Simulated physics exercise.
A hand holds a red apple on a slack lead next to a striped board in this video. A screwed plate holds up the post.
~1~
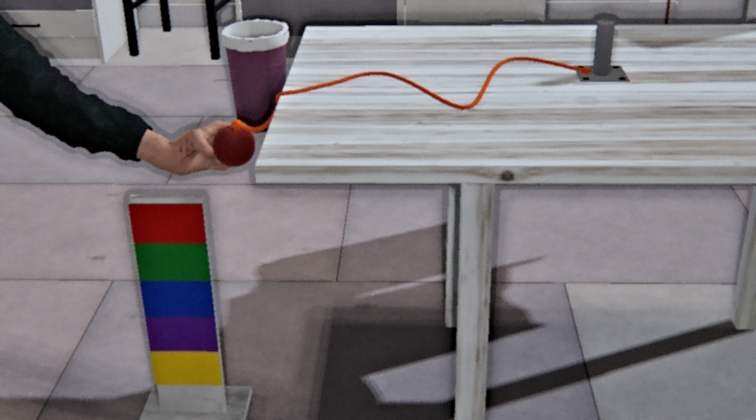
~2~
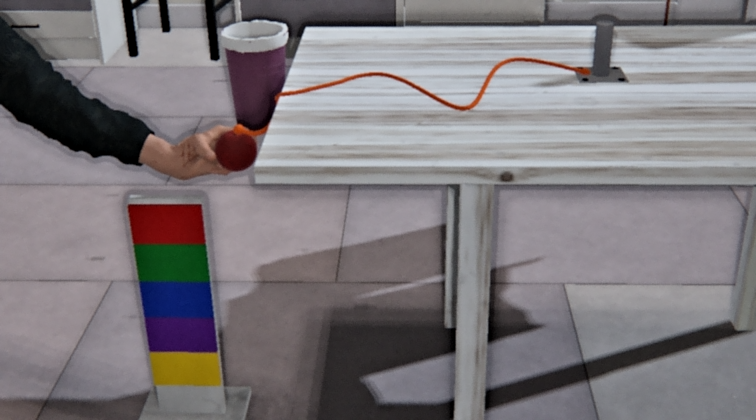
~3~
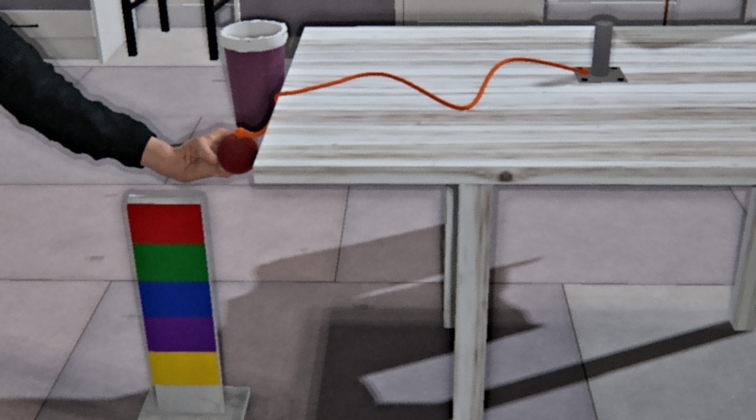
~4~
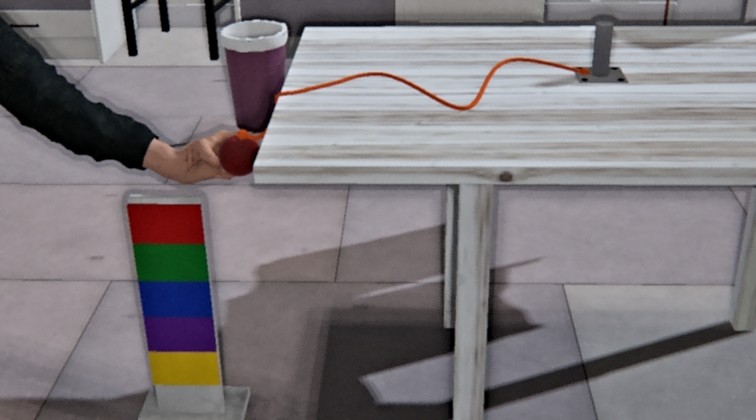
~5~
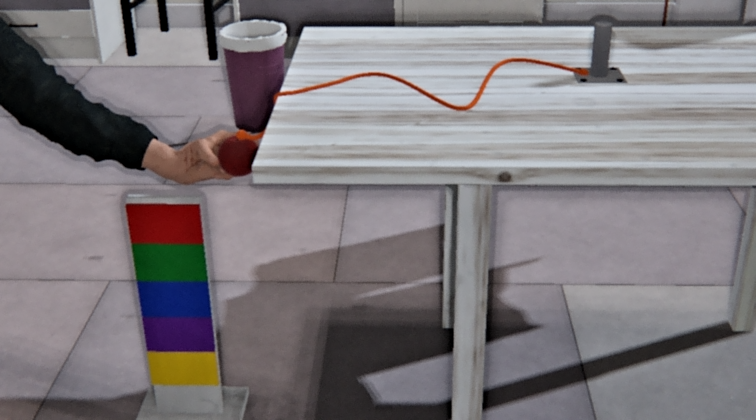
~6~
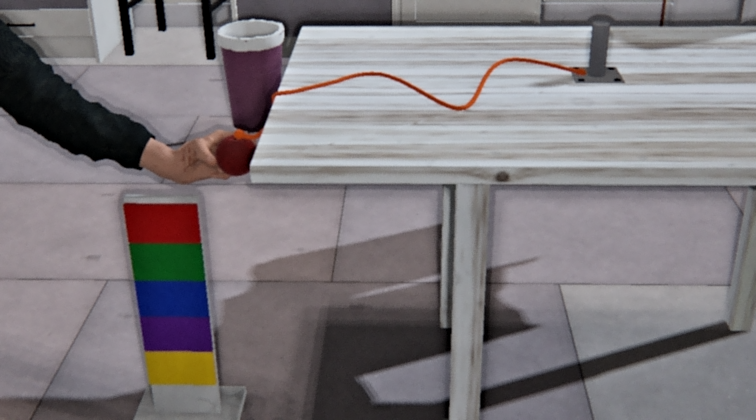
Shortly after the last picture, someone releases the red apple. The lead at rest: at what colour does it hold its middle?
The colour is purple.
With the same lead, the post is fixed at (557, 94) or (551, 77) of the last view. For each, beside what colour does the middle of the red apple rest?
Try one - yellow; try two - yellow.
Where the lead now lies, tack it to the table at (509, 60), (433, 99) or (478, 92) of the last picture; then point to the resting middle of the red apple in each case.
First try (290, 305), second try (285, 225), third try (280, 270).
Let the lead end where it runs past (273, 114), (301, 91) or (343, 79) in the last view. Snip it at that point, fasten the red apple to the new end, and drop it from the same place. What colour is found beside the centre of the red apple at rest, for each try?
In order of the tries: Blue; then green; then red.
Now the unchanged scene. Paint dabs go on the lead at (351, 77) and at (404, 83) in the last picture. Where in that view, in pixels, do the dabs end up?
They end up around (284, 181) and around (278, 119).
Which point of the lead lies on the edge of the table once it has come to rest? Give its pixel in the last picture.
Approximately at (419, 91) in the final frame.
A little later, apple near (258, 323); level with purple.
Next, apple near (317, 320); level with purple.
Later still, apple near (278, 327); level with purple.
When it is over, apple near (295, 325); level with purple. At purple.
